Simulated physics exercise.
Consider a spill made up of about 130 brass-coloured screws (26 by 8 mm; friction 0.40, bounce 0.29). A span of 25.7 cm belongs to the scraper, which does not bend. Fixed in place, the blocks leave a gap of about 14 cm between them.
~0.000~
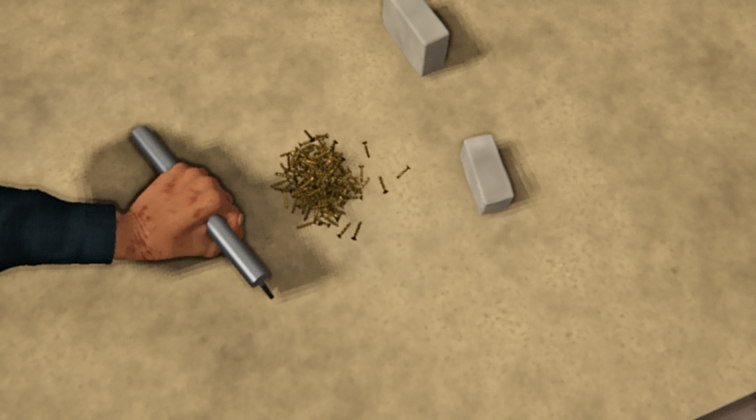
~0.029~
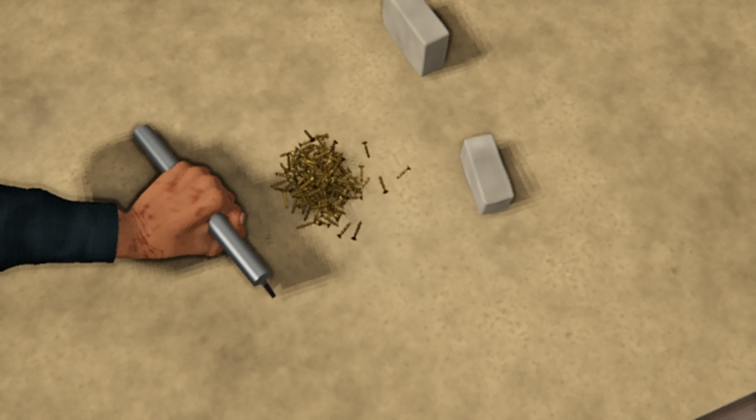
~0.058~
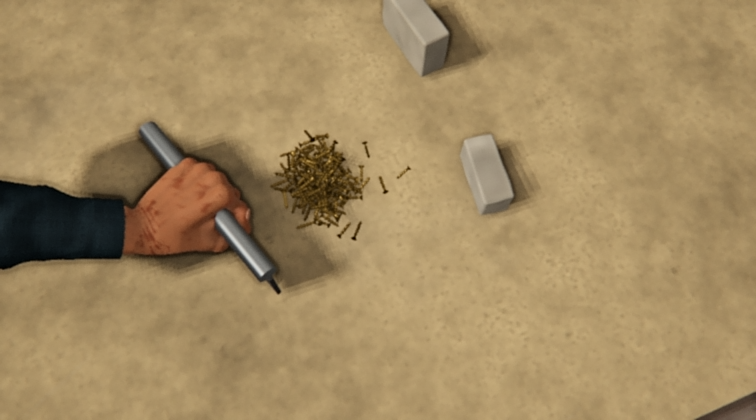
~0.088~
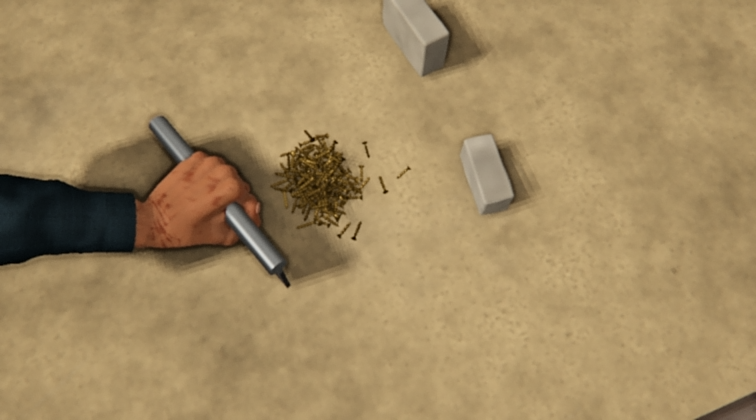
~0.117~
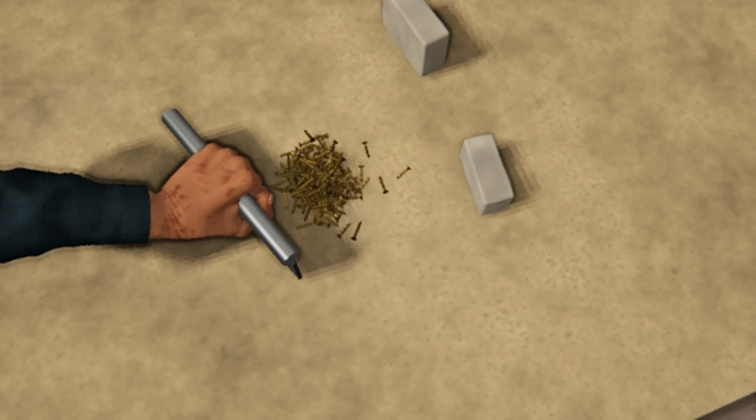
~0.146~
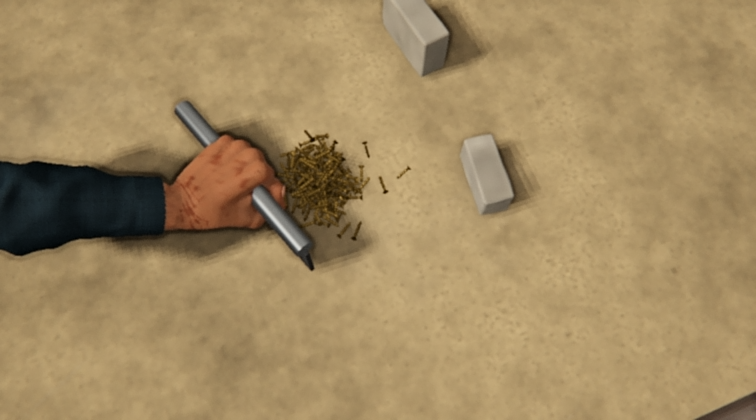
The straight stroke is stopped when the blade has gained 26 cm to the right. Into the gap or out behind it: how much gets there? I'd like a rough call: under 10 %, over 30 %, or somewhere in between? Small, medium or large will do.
I would say medium, in between.
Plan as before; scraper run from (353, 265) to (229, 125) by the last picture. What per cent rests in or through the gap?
25 per cent ends in or through the gap.
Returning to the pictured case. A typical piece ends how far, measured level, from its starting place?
That works out to about 18 centimetres.
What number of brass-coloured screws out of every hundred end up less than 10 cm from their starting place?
My estimate is some 0 percent.
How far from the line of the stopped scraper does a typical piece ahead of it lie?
About 5 cm from the line.
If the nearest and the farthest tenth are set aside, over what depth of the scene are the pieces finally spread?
Around 14 centimetres.
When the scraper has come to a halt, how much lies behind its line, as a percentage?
Roughly 0 per cent.
Then, at 0.35 s, scraper 19 cm from its start, spill 12 cm wide; held up before the blocks 100 %.
Then, at 0.55 s, scraper 27 cm from its start, spill 15 cm wide; in or through the gap 10 %, held up before the blocks 90 %.
After 0.73 s, scraper 27 cm from its start, spill 16 cm wide; in or through the gap 25 %, held up before the blocks 75 %.
In the end, at 1.4 s, in or through the gap 25 %, round the near block 0 %, round the far block 0 %, held up before the blocks 75 %.
